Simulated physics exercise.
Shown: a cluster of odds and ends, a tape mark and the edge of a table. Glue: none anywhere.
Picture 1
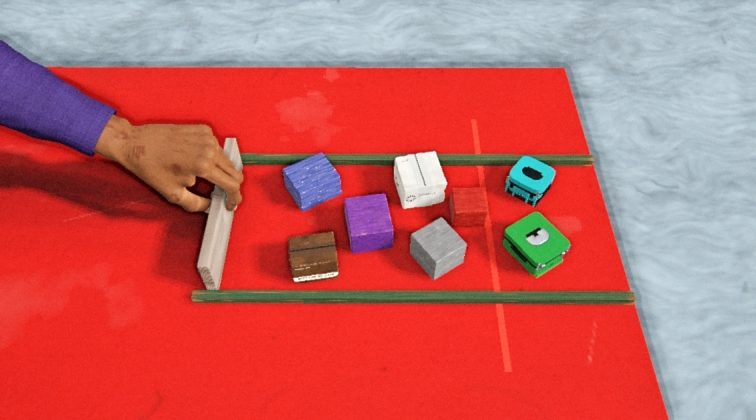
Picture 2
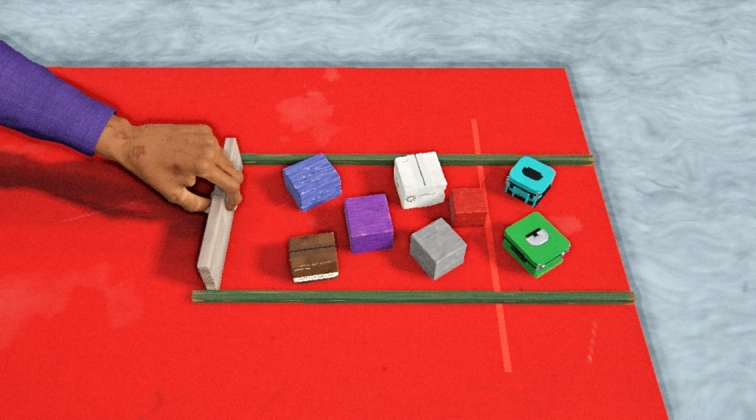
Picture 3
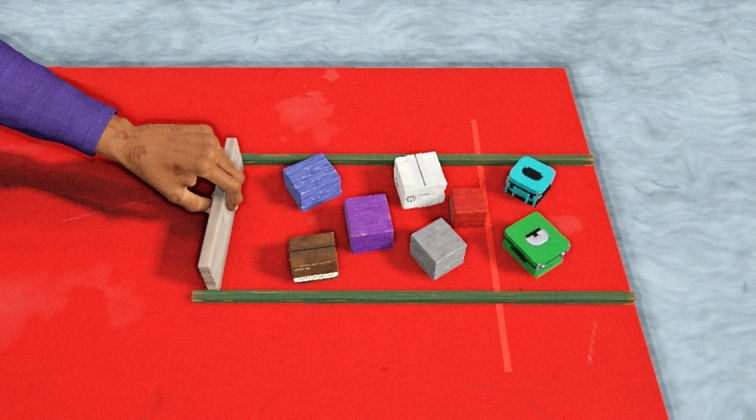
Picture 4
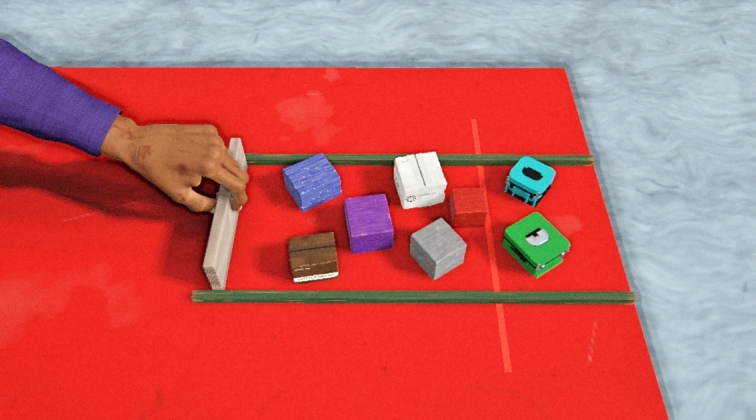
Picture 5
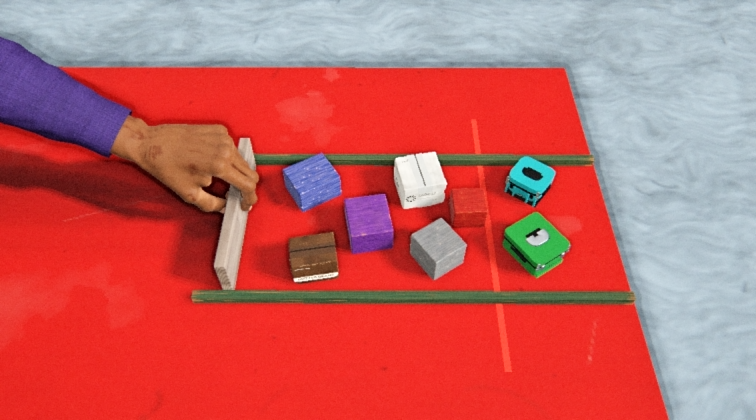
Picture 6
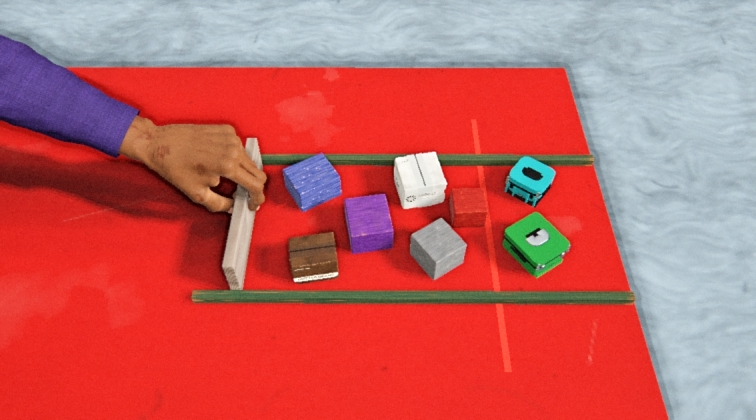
On a red tabletop between two green strips, a hand in a purple sleeve holds an upright pale board at the left, then slides it slightly rightward, while the colored blocks and the turquoise and green cases stay still.
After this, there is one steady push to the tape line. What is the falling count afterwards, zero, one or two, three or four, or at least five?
Afterwards the falling count is zero.
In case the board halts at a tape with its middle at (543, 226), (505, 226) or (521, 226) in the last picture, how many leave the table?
2, 0, 2.
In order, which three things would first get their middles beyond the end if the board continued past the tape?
It goes the turquoise case, followed by the green case, and then the white box.
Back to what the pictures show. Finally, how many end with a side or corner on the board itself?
Number: 3.
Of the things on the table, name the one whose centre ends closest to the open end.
The turquoise case winds up nearest.
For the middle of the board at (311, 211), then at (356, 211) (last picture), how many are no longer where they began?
The counts are 2 and 4.
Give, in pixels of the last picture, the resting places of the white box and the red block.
White box at about (550, 177), red block at about (551, 217).
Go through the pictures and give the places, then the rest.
The first picture shows turquoise case (530, 181); green case (535, 245); red block (468, 207); board (222, 211); tape (488, 225).
The second picture shows green case (535, 245); blue block (312, 182).
The third picture shows red block (468, 208); grey block (437, 249).
The fourth picture shows turquoise case (530, 181); board (228, 211).
The fifth picture shows green case (535, 245); brown box (314, 258).
The sixth picture shows turquoise case (530, 181); green case (535, 245); red block (468, 208); board (245, 211); tape (488, 225).
Early on, none off yet; turquoise case at rest near (530, 181); green case at rest near (535, 245); red block at rest near (468, 208).
Finally, the number that fall off is zero.
